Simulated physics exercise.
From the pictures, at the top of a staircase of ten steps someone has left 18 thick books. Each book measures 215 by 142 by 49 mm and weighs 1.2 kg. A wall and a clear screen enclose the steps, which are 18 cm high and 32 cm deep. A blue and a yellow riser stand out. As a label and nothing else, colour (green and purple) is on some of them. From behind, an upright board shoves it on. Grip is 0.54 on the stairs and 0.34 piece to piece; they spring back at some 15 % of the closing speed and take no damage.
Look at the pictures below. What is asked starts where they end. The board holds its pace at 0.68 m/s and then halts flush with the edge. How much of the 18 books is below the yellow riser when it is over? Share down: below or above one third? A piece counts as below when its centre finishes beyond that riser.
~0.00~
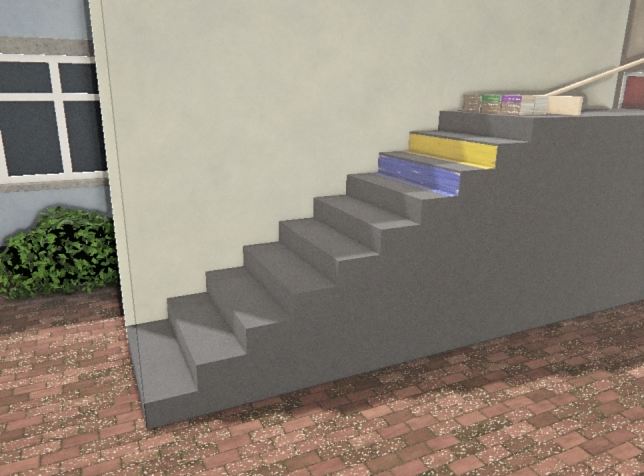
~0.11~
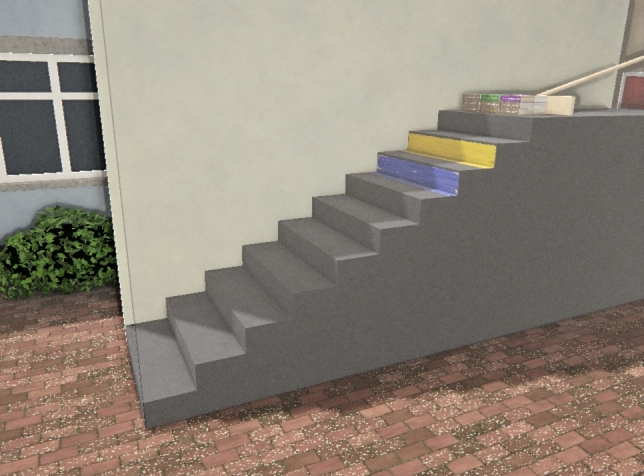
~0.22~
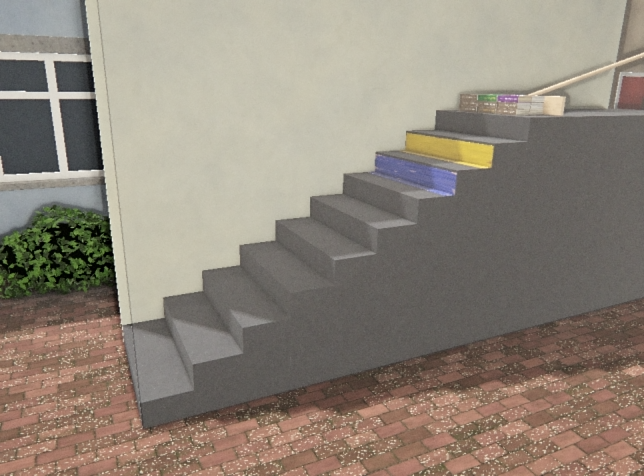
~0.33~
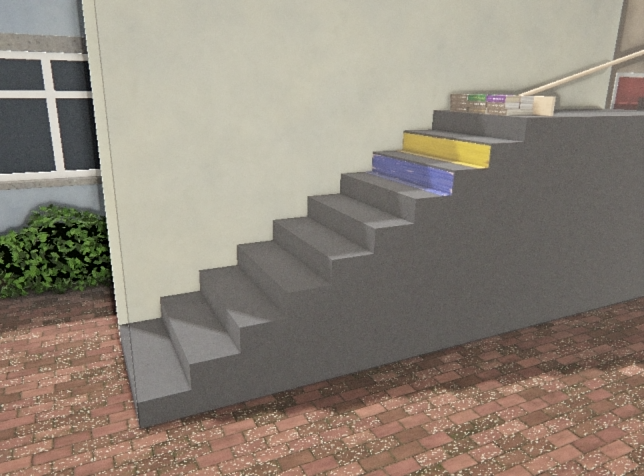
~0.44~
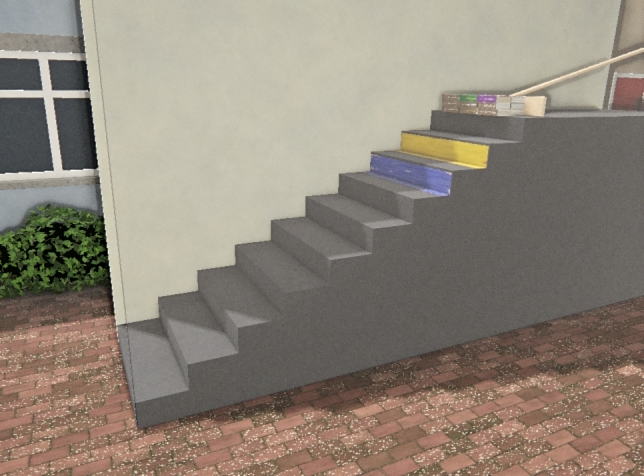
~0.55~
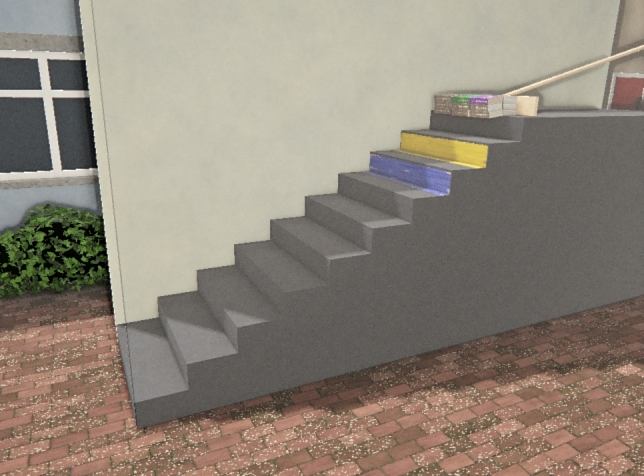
The count ends up higher than a third of the whole lot.
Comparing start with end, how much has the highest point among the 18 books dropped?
21 cm.
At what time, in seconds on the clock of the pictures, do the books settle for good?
Somewhere near 2.5 seconds.
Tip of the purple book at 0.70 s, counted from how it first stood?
Some 20°.
After 0.70 s, none of the 18 books below the yellow riser, 18 disturbed; green book leaning 23°, 15 cm lower; purple book leaning 18°, 16 cm lower.
After 1.10 s, 8 of the 18 books below the yellow riser; green book on its side; purple book on its side.
At rest (2.8 s), 11 of the 18 books below the yellow riser; purple book upside down; green book on its side. That is 61 per cent. As the last picture would show them, middles, purple book near (427, 161), green book near (402, 173).
